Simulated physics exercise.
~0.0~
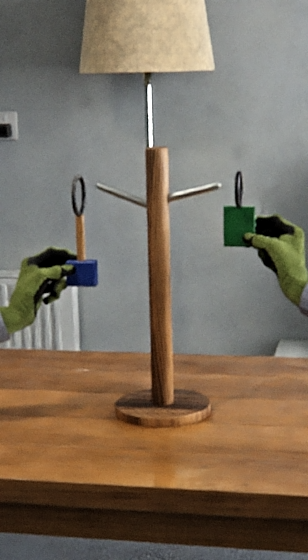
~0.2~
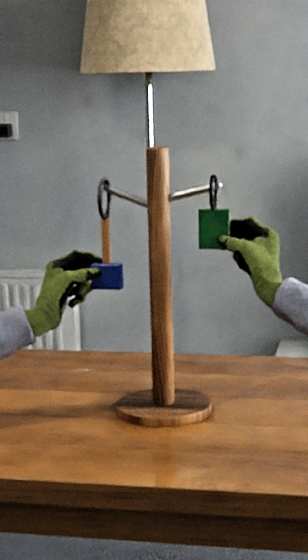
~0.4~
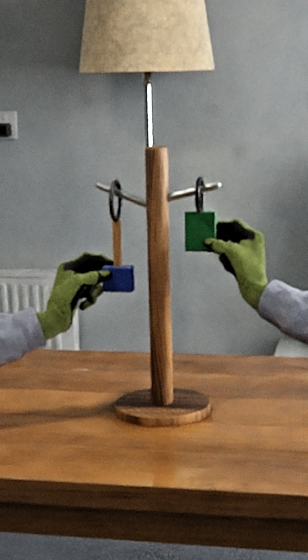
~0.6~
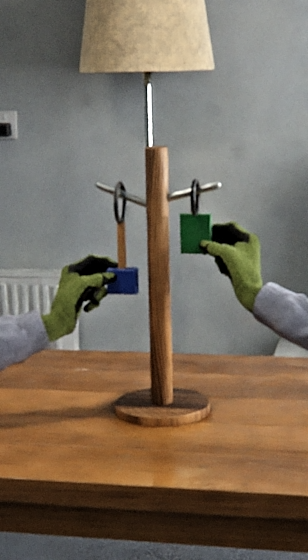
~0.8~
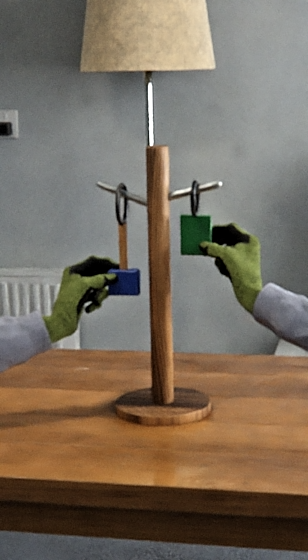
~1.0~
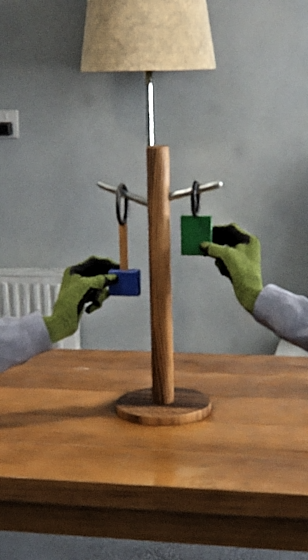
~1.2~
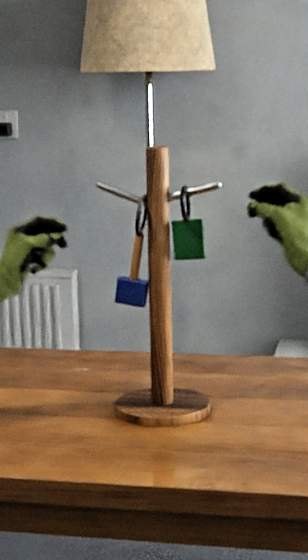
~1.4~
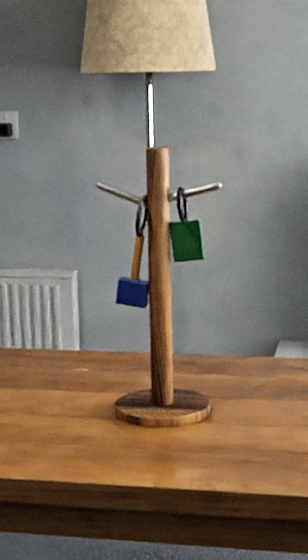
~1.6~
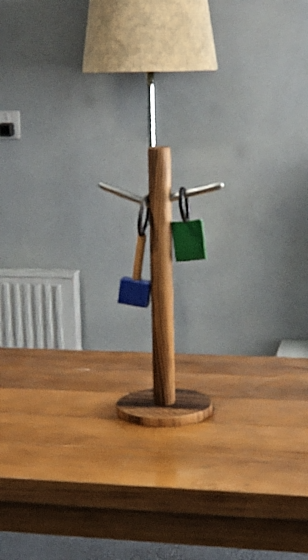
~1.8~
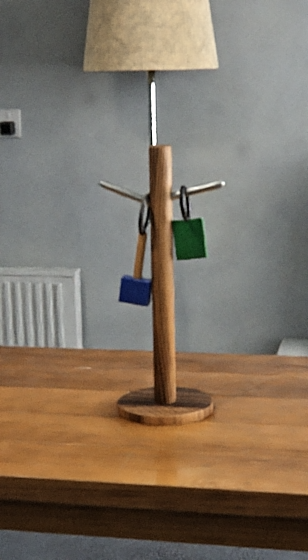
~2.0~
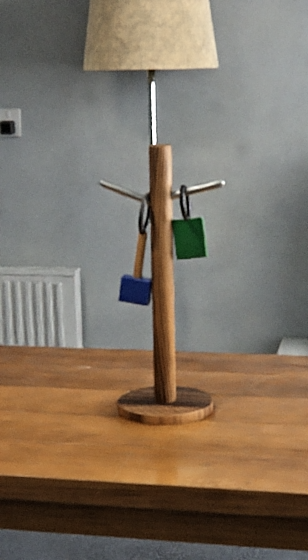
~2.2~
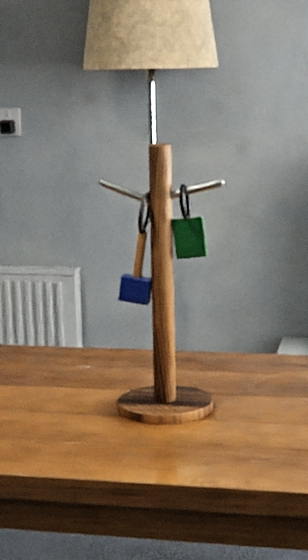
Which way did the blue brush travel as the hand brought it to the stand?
The blue brush moved to the right, toward the post of the stand.
